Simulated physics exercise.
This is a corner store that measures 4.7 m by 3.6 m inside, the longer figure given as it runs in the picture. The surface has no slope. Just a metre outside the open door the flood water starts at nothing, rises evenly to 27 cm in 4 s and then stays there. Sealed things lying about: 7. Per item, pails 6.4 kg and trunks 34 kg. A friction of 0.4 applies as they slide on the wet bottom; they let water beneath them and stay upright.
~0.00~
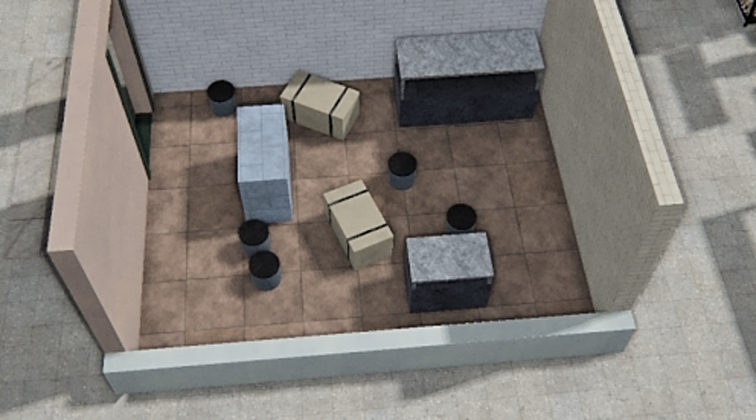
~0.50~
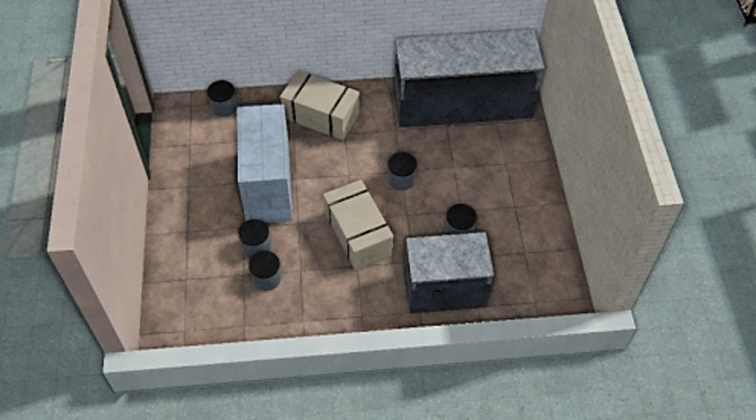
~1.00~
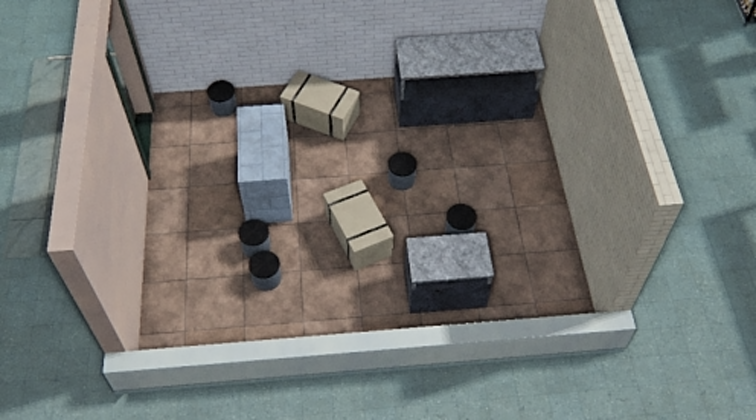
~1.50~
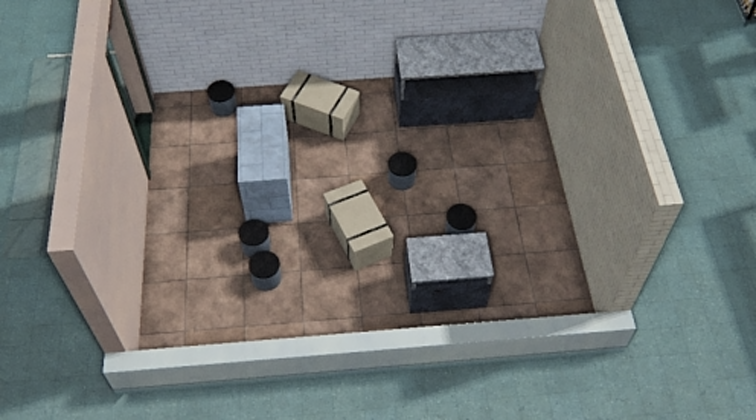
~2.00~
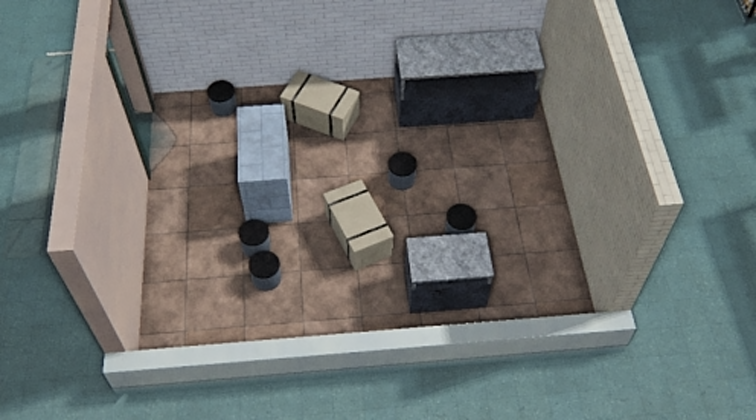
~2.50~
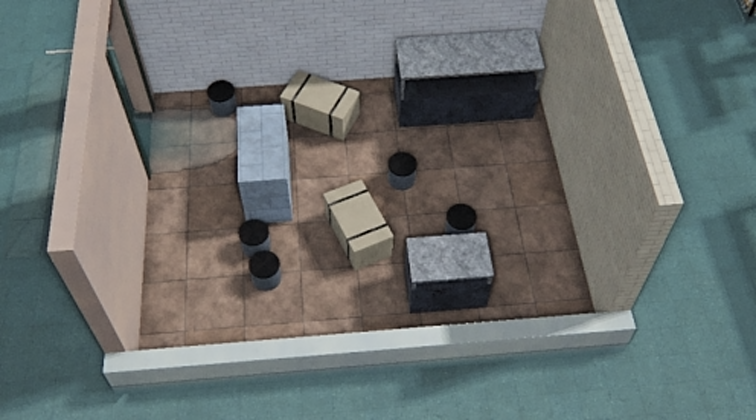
A corner store with a brown tiled floor is seen from high above its low front wall, with the camera still. Five dark pails and two tan, dark-banded trunks stand among a pale counter at left and two dark, grey-topped counters at right. Blue-green water covers the paving outside, then enters through the left doorway and spreads thinly toward the pale counter, while the objects stay put.
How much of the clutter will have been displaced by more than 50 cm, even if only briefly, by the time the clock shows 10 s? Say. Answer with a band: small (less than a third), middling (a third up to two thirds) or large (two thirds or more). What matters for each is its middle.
Middling.
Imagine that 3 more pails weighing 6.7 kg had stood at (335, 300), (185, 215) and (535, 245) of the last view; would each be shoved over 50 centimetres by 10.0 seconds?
Order as given - inside the limit, inside the limit, above the limit.
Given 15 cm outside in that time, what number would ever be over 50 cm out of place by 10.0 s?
In that case the number is 1.
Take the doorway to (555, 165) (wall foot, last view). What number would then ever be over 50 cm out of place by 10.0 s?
5.
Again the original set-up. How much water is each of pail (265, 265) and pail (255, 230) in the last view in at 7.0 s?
Roughly 1 and 3 cm.
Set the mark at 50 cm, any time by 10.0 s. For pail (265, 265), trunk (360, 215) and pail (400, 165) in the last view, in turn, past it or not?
Same order as the question: Smaller, smaller, greater.
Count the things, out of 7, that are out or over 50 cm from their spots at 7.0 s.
3.
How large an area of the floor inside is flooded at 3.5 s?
Flooded: Near 2.5 m2.
After 3.5 s 0 of 7 are over 50 cm from their spots; 0 afloat.
After 4.5 s 1 of 7 are over 50 cm from their spots; 1 afloat.
After 7.0 s 3 of 7 are over 50 cm from their spots; 1 afloat.
After 10.0 s 4 of 7 are over 50 cm from their spots, and 4 have been at some point; 3 afloat.
